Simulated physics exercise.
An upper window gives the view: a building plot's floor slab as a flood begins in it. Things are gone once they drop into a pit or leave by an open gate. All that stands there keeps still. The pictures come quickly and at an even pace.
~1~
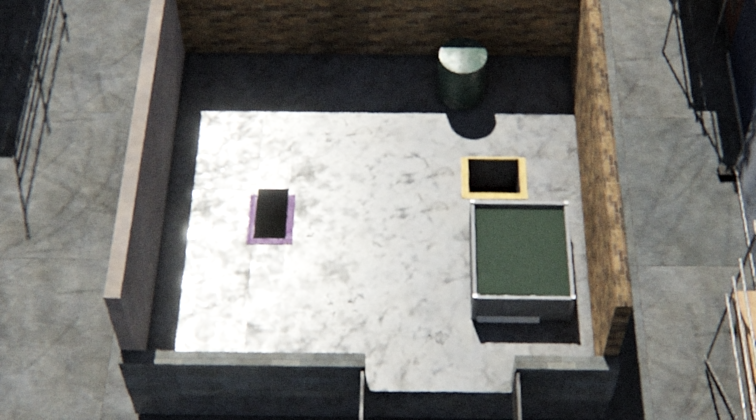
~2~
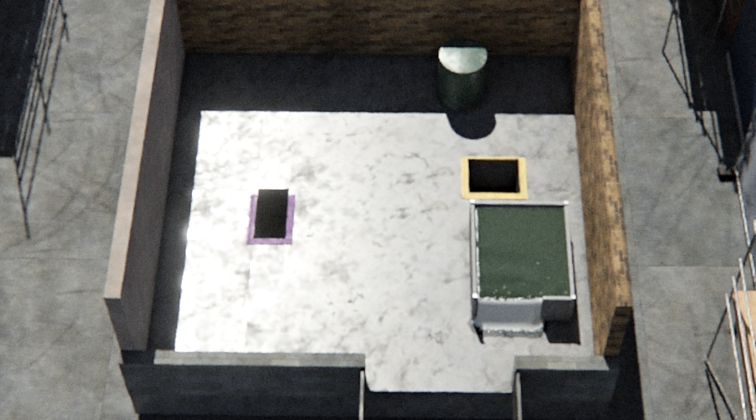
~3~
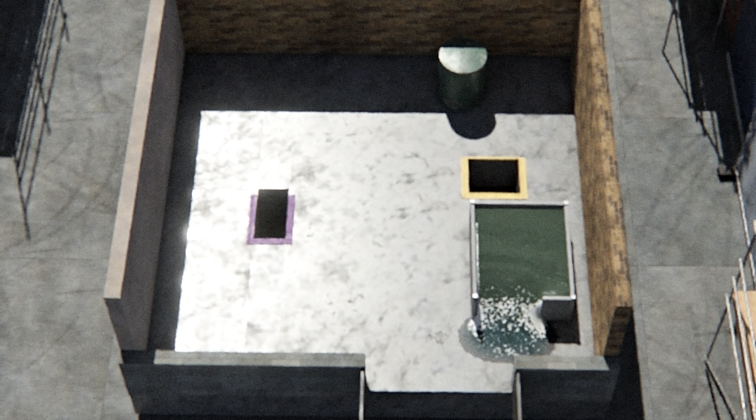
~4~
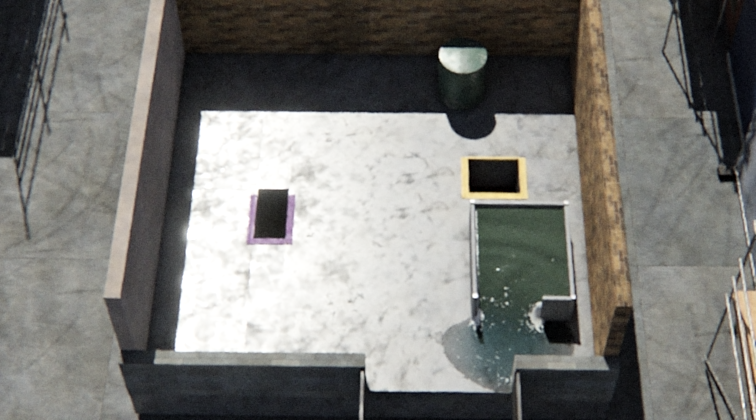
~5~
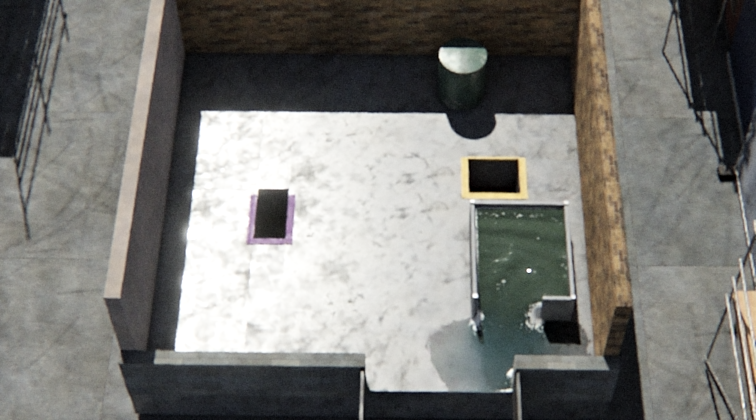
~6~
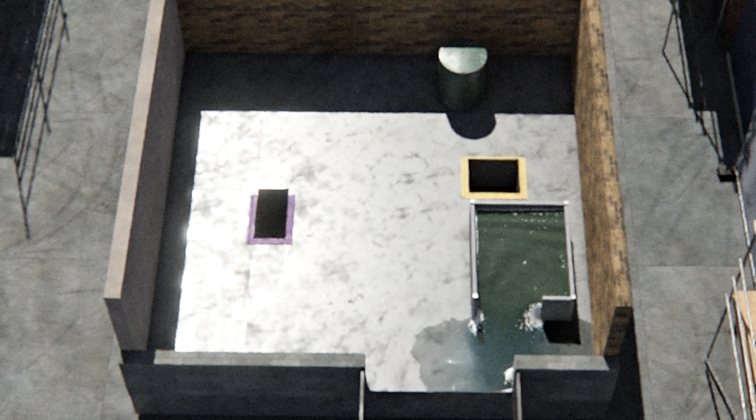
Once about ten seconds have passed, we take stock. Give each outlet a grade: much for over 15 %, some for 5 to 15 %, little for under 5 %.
Grades: Gate - much, purple pit - little, yellow pit - little.
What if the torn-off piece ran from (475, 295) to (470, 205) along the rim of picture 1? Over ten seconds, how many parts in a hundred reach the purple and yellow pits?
Purple 25 %, yellow 0 %.
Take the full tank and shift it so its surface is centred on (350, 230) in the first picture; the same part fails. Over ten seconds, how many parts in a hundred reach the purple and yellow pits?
After ten seconds: Purple pit 8 percent, yellow pit 0 percent.
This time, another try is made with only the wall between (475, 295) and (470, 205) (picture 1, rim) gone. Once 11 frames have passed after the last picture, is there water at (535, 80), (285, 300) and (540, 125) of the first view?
First point spared, second point swamped, third point spared.
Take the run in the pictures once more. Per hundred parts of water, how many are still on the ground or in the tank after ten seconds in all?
I'd say around 30 per cent.
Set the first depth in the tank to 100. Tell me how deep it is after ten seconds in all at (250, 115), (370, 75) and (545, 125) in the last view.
Going place by place: 0 %, 2 % and 4 %.
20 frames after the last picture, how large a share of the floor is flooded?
Estimated share: About 10 %.
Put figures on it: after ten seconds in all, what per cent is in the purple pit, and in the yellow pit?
Approximate shares: 0 per cent and 2 per cent.
A moment on, water covers 5 % of the floor; the gate 13 %, the purple pit 0 %, the yellow pit 0 %.
Next, water covers 10 % of the floor; the gate 27 %, the purple pit 0 %, the yellow pit 0 %.
Then, water covers 10 % of the floor; the gate 42 %, the purple pit 0 %, the yellow pit 0 %.
Later, water covers 15 % of the floor; the gate 58 %, the purple pit 0 %, the yellow pit 1 %.
In the end, water covers 15 % of the floor; the gate 69 %, the purple pit 0 %, the yellow pit 2 %.
